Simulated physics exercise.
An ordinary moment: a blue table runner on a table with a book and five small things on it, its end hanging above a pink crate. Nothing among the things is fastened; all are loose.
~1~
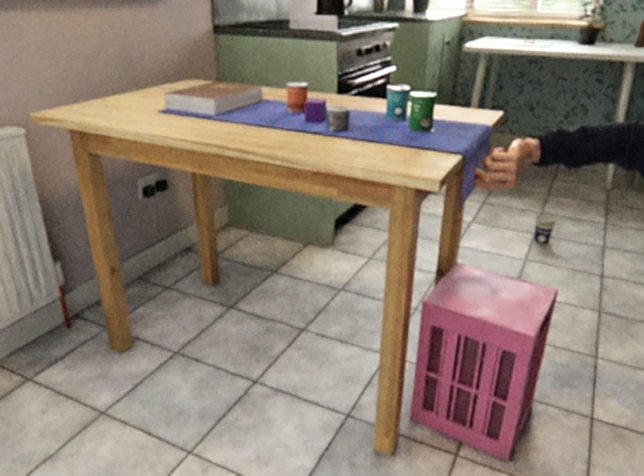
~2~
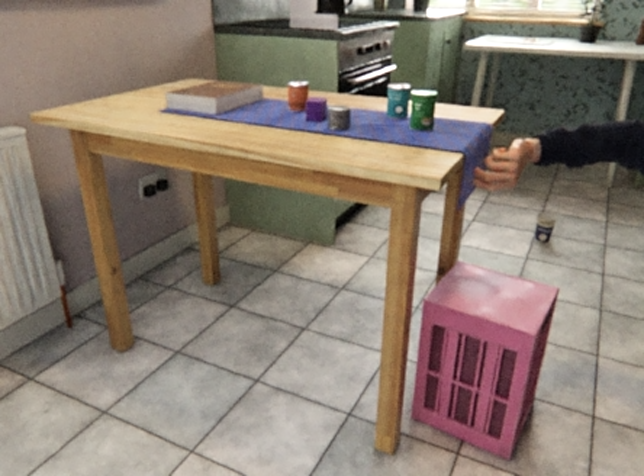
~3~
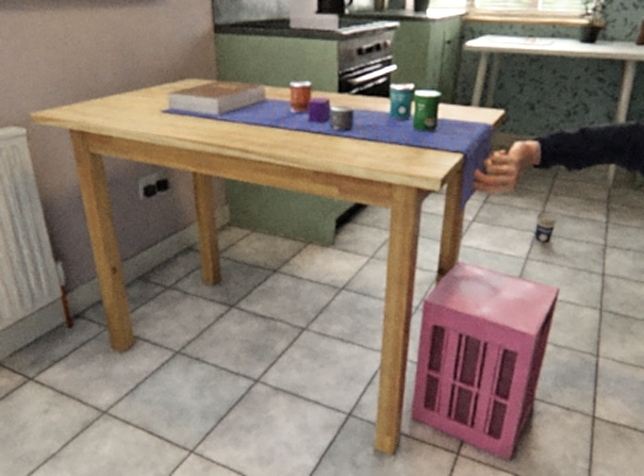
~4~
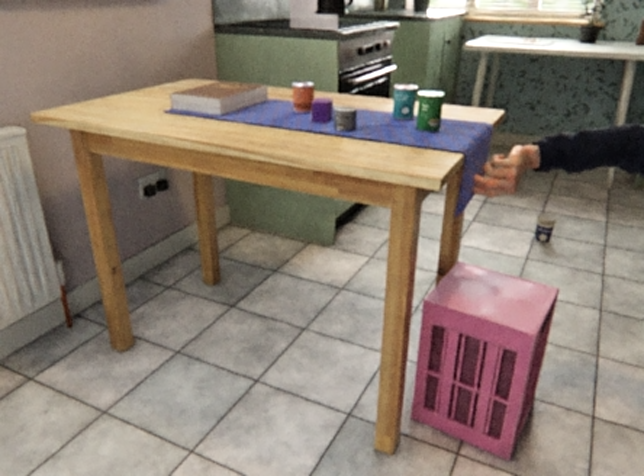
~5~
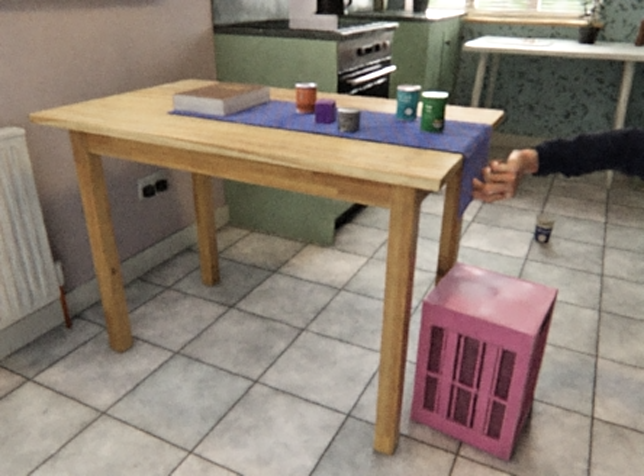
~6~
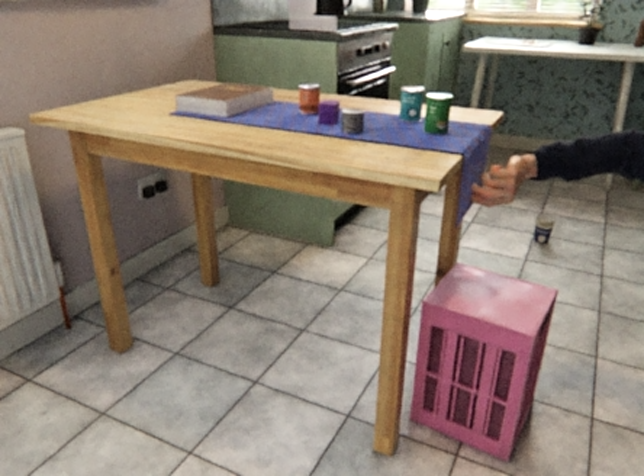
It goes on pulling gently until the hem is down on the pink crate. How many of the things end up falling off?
From here the drop count reads two, plain and simple.
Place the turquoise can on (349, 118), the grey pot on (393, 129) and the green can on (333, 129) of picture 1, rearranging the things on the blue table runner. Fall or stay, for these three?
Turquoise can - stays aboard, grey pot - leaves the top, green can - stays aboard.
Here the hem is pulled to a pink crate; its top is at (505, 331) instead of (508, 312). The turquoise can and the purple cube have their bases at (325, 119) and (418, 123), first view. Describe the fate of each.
So the turquoise can stays there, and the purple cube leaves.
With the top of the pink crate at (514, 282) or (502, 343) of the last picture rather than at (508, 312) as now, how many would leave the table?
Respectively 1 and 3.
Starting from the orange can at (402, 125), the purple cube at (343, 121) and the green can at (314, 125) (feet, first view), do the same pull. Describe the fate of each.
I reckon the orange can takes a fall, the purple cube hangs on and the green can hangs on.
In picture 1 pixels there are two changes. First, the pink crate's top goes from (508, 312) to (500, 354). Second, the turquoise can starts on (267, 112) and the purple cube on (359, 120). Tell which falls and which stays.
The turquoise can survives; the purple cube falls.
A little later, hem near (466, 260); green can gone.
Next, hem on the crate; green can and turquoise can gone.
When it is over, hem on the crate; green can and turquoise can gone. Over the edge go two.
